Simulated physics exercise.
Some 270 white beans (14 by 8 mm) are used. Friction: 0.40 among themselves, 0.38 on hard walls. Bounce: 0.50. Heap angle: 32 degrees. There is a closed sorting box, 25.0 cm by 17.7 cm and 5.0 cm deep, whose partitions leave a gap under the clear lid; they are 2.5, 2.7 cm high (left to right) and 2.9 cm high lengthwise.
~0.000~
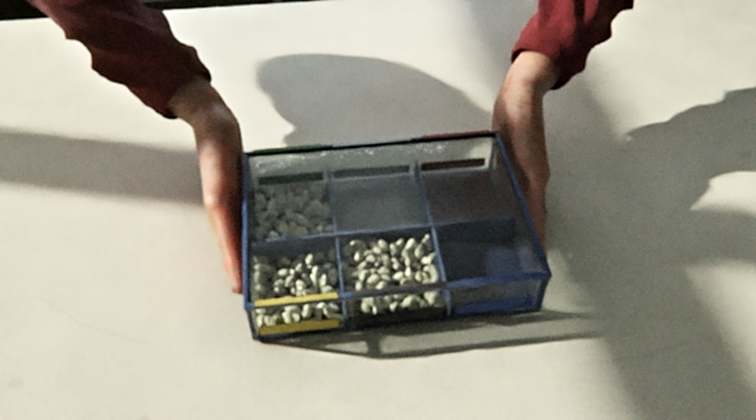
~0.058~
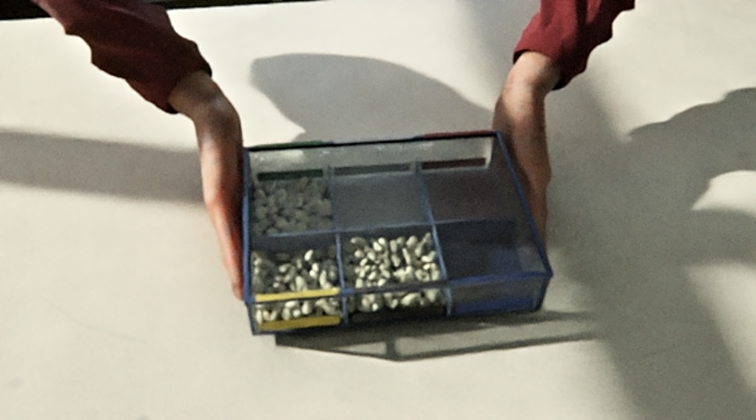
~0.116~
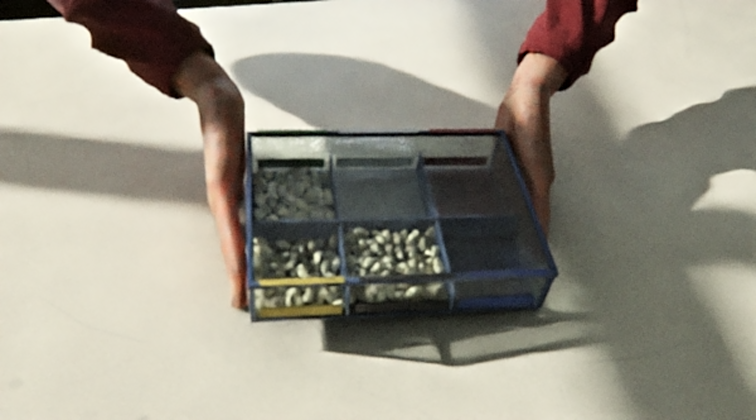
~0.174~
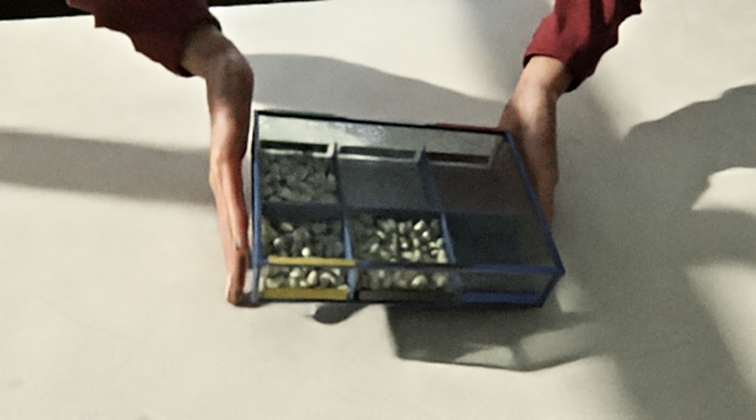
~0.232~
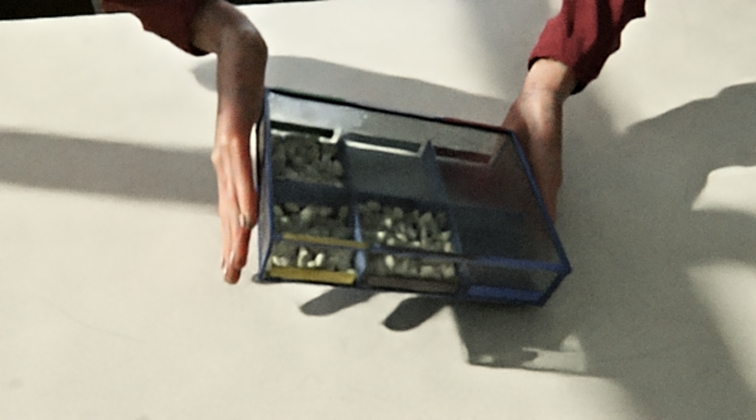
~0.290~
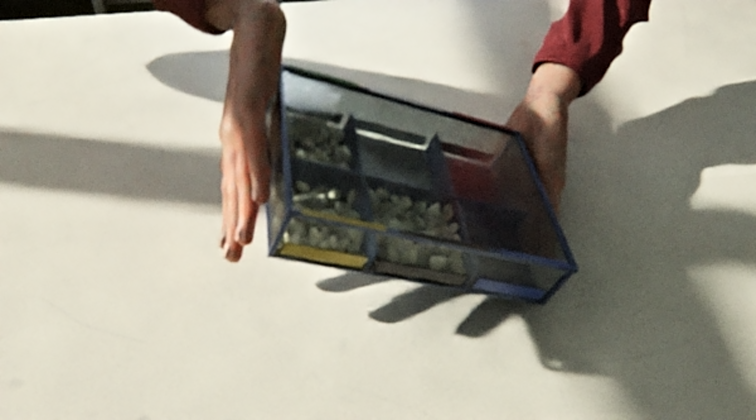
Two hands lift and tilt a clear divided box of white beans down toward the right.
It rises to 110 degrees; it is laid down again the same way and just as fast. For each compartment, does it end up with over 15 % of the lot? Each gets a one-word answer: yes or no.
My answers are red compartment yes, blue compartment yes, green compartment no, yellow compartment no, white compartment no, black compartment no.
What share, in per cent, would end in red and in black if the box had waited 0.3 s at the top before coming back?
In per cent: Red 45, black 0.
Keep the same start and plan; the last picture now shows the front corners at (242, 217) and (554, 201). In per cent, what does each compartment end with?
In per cent, the final split is red 20, blue 0, green 40, yellow 0, white 45, black 0.
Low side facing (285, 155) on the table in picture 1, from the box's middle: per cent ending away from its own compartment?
65 %.
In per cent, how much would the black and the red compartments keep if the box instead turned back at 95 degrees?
Black 10; red 35.
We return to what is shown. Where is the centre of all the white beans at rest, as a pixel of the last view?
Look around (491, 238) in the last picture.
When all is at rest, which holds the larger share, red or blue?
Answer: Blue.
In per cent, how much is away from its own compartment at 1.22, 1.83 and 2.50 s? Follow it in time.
I'd put the three at close to 90, 100 and 100.
Then, at 1.22 s, tilt 109 degrees; red 20 %, blue 40 %, yellow 5 %, white 15 %, black 20 %.
After 1.83 s, tilt 48 degrees; red 45 %, blue 55 %.
After 2.50 s, tilt 0 degrees; red 45 %, blue 55 %.
At rest (3.0 s), red 45 %, blue 55 %, green 0 %, yellow 0 %, white 0 %, black 0 %.
